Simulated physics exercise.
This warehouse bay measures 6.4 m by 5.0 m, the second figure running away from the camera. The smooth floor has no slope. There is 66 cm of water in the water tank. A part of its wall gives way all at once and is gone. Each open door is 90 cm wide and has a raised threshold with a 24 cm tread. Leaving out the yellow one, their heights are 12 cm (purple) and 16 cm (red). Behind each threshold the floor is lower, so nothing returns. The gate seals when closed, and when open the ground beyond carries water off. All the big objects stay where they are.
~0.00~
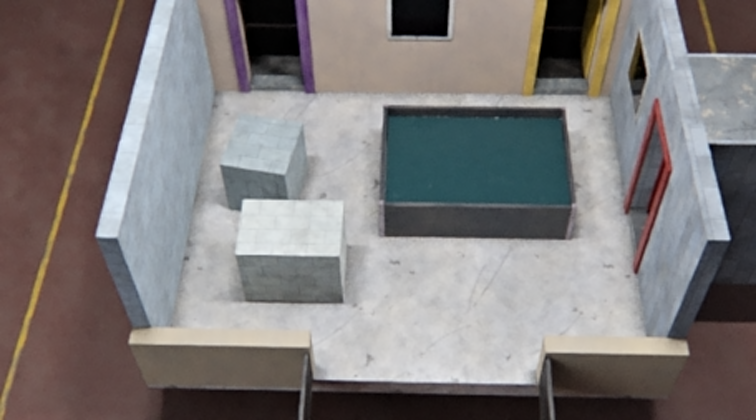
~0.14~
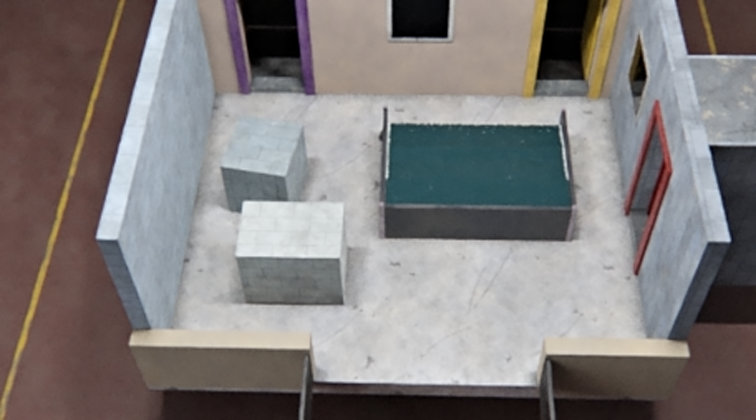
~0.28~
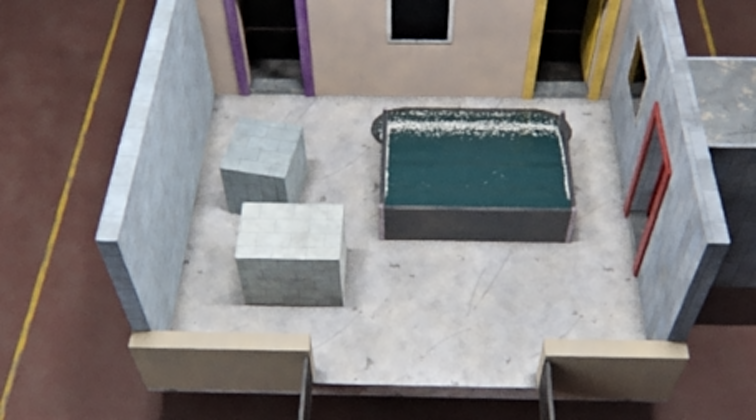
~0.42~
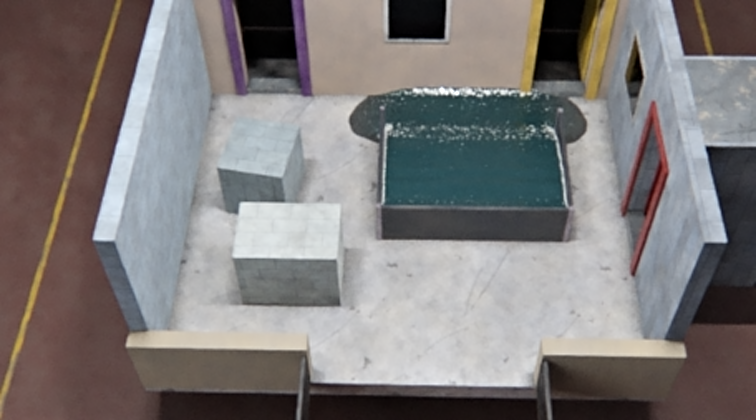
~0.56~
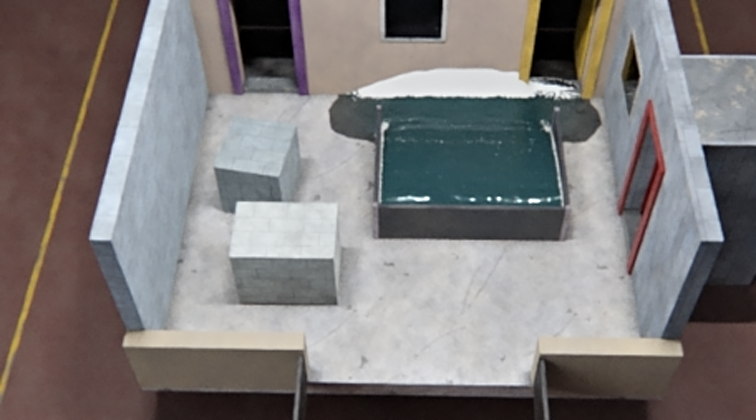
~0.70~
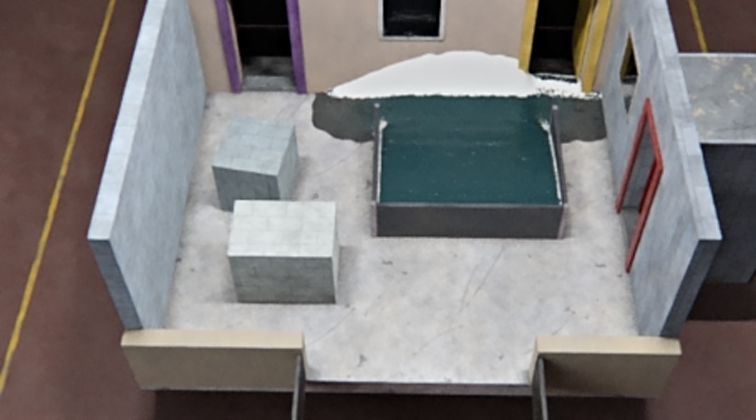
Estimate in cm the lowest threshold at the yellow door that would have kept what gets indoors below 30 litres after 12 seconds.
About 32 cm.
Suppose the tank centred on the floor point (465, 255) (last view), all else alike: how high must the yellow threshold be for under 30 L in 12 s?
Then roughly 28 cm.
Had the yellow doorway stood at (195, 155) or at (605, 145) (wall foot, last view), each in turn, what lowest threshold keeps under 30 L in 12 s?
Roughly 21 and 22 cm.
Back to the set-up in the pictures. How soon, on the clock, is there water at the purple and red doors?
Purple 1.0 s, red 2.0 s.
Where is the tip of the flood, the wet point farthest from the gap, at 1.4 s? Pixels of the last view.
Near (229, 97).
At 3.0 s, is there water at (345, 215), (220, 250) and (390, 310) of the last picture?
In that order: Still dry, flooded, still dry.
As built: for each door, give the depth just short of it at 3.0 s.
In cm: Purple 9, yellow 26, red 5.
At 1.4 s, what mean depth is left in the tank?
About 30 cm.
After 1.4 s water covers 20 % of the floor, deepest (53 cm) near (596, 101); 31 cm at the yellow door, 71 litres in over its 13 cm threshold.
After 3.0 s water covers 55 % of the floor, deepest (34 cm) near (202, 121); 26 cm at the yellow door, 223 litres in over its 13 cm threshold.
After 12.0 s water covers 95 % of the floor, deepest (12 cm) near (158, 361); 8 cm at the yellow door, 278 litres in over its 13 cm threshold.
At the yellow door as built, the water arrived by 0.5 s and peaked near 32 cm at 2.0 s.
With a threshold of 29 cm, 50 litres would have come in within the 12 s; with 39.5 cm, 6 litres. So under 30 litres takes about 32 cm.
